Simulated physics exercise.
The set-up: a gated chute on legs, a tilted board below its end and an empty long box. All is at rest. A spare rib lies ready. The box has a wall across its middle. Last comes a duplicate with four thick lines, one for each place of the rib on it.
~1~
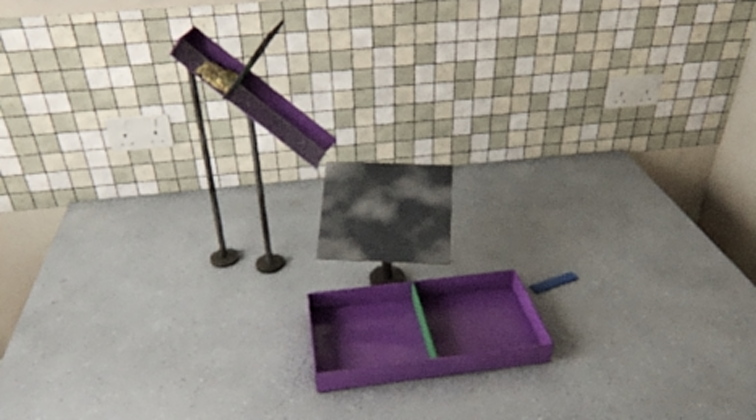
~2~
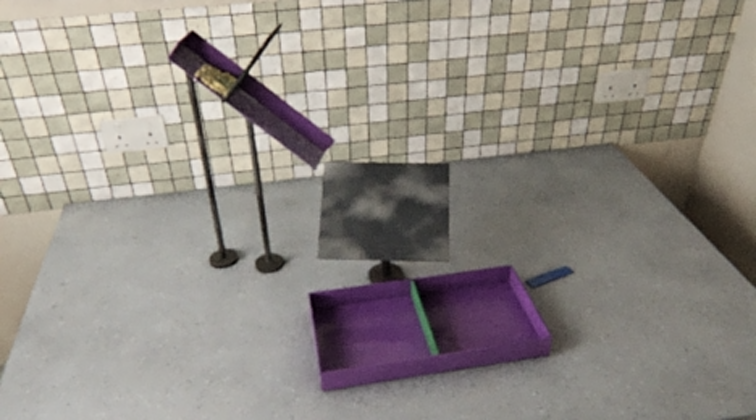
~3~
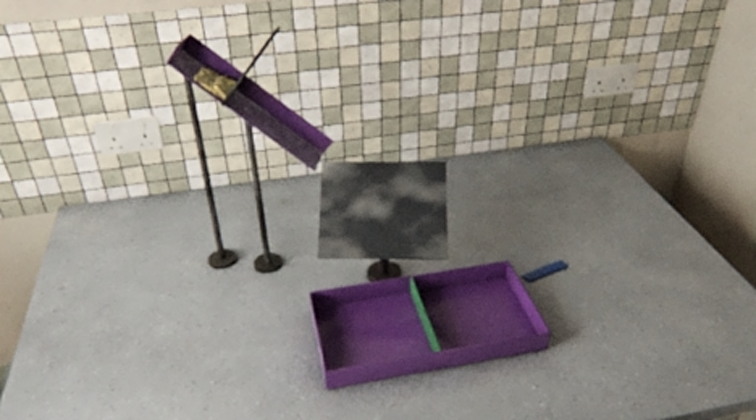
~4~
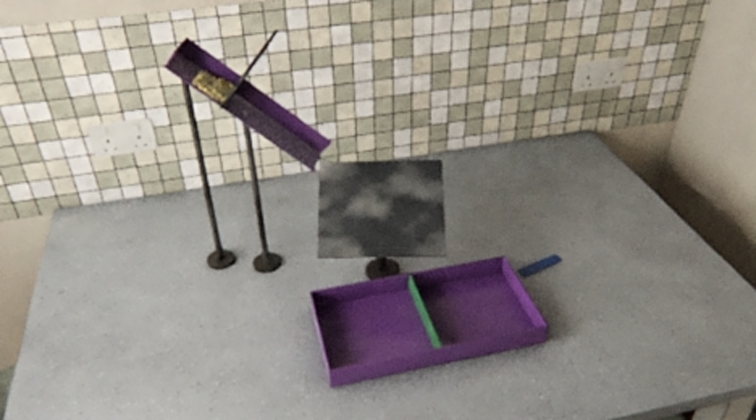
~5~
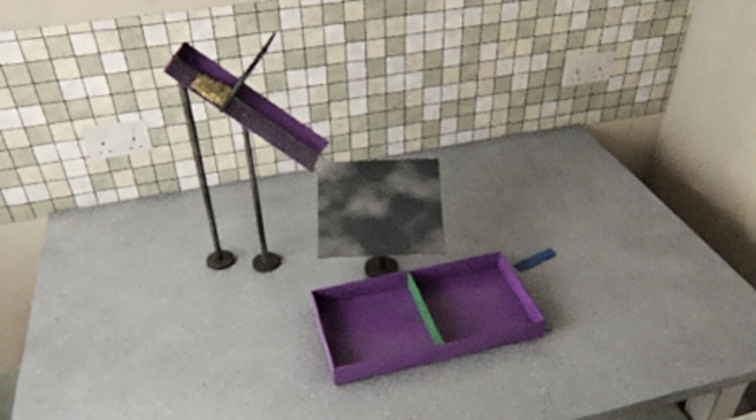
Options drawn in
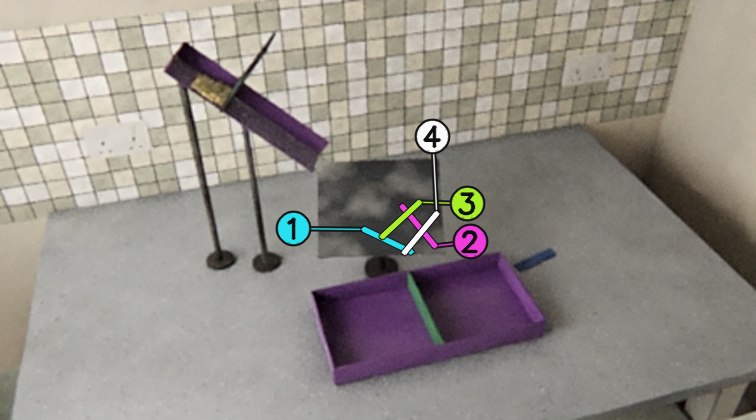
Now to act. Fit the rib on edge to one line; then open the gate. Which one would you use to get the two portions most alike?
The best line is 2.
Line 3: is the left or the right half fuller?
Left.
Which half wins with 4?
Left.
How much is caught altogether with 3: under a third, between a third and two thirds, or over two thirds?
Over two thirds.
On the marked copy, line 1 from (364, 229) to (411, 251); line 2 from (402, 206) to (434, 245); line 3 from (419, 202) to (382, 236); line 4 from (436, 213) to (404, 252).
With 1, of what is caught, about a tenth in the left half, the larger part in the right.
With 2, of what is caught, roughly half in the left half, roughly half in the right.
With 3, of what is caught, almost all in the left half, just a few in the right.
With 4, of what is caught, almost all in the left half, just a few in the right.
